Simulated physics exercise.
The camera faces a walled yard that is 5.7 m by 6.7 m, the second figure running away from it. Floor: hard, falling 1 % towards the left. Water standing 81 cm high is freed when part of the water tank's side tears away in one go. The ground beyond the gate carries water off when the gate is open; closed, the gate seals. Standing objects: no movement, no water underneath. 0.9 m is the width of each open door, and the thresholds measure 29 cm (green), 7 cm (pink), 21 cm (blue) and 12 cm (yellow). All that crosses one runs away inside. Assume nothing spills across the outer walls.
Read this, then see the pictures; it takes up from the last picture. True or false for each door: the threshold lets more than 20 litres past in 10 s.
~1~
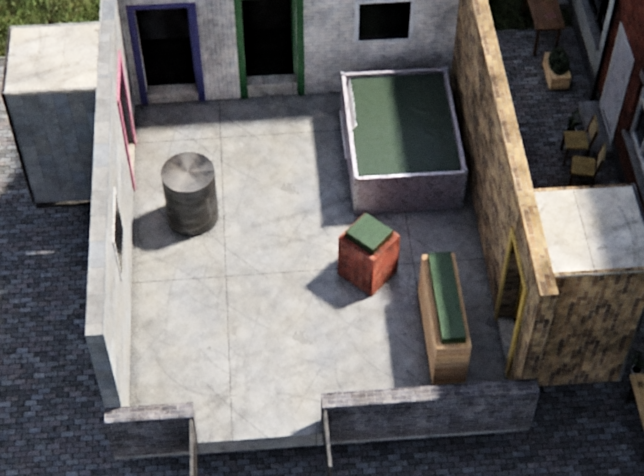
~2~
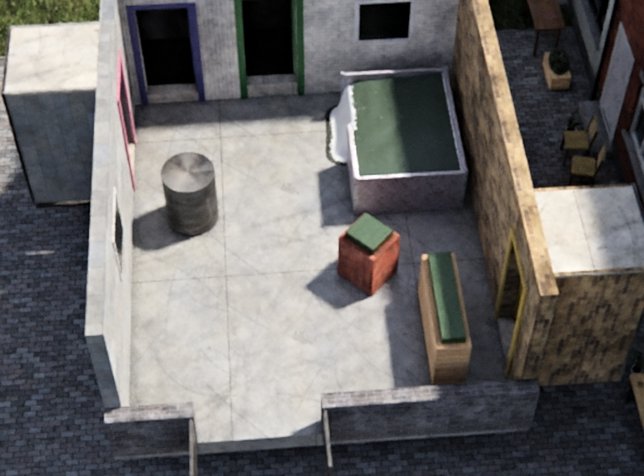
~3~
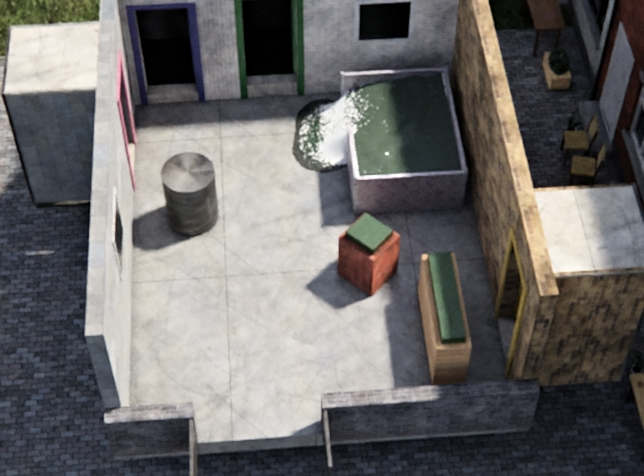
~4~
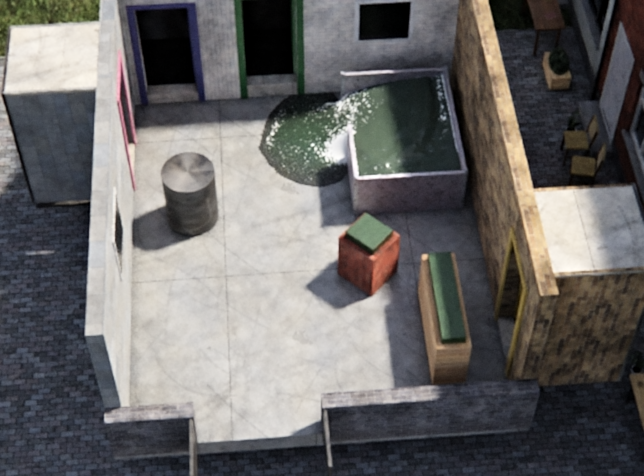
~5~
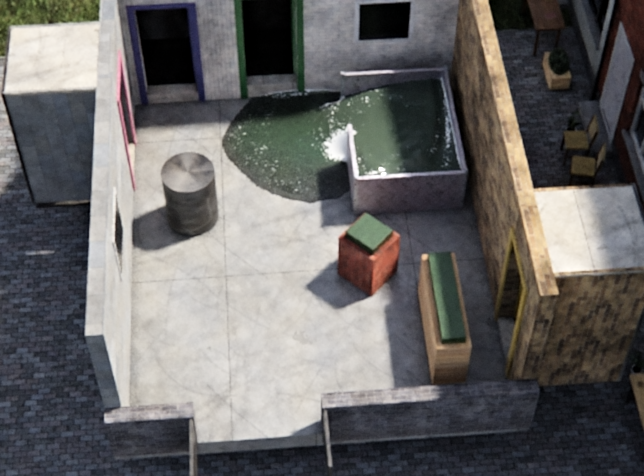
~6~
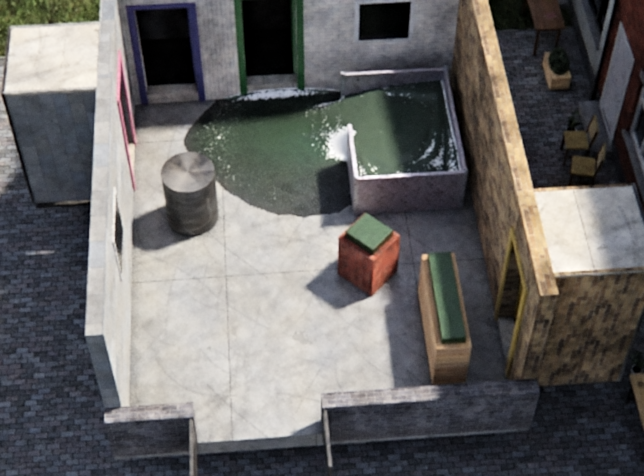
Green door false, pink door true, blue door true, yellow door false.
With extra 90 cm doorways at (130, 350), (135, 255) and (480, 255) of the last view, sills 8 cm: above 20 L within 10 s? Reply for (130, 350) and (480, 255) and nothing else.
Per doorway, in order: Insufficient / insufficient.
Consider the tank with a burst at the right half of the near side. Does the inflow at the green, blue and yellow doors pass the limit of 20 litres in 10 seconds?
Here's how it goes: Green falls short, blue falls short, yellow exceeds it.
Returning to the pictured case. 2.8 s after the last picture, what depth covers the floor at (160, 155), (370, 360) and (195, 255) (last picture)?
26, 0, 4 cm.
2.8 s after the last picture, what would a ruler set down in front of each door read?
Depths: Green door 17 cm, pink door 28 cm, blue door 29 cm, yellow door 0 cm.
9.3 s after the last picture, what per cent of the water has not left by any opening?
Roughly 60 per cent is still there.
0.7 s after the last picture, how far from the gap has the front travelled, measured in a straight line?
About 4.0 m.
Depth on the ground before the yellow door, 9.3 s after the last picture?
About 3.0 cm.
Then, 0.7 s after the last picture water covers 30 % of the floor and is deepest (57 cm) near (136, 111); green door 34 cm at the sill, 1 L in, pink door 14 cm at the sill, 31 L in, blue door 17 cm at the sill, 0 L in, yellow door not reached.
Then, 1.5 s after the last picture water covers 35 % of the floor and is deepest (52 cm) near (136, 111); green door 26 cm at the sill, 7 L in, pink door 35 cm at the sill, 148 L in, blue door 26 cm at the sill, 15 L in, yellow door not reached.
Then, 2.8 s after the last picture water covers 50 % of the floor and is deepest (34 cm) near (136, 111); green door 17 cm at the sill, 7 L in, pink door 28 cm at the sill, 370 L in, blue door 29 cm at the sill, 69 L in, yellow door not reached.
Then, 5.3 s after the last picture water covers 70 % of the floor and is deepest (20 cm) near (134, 180); green door 11 cm at the sill, 7 L in, pink door 20 cm at the sill, 596 L in, blue door 17 cm at the sill, 88 L in, yellow door not reached.
Then, 9.3 s after the last picture water covers 95 % of the floor and is deepest (13 cm) near (134, 180); green door 8 cm at the sill, 7 L in, pink door 13 cm at the sill, 751 L in, blue door 10 cm at the sill, 88 L in, yellow door 3 cm at the sill, 0 L in.
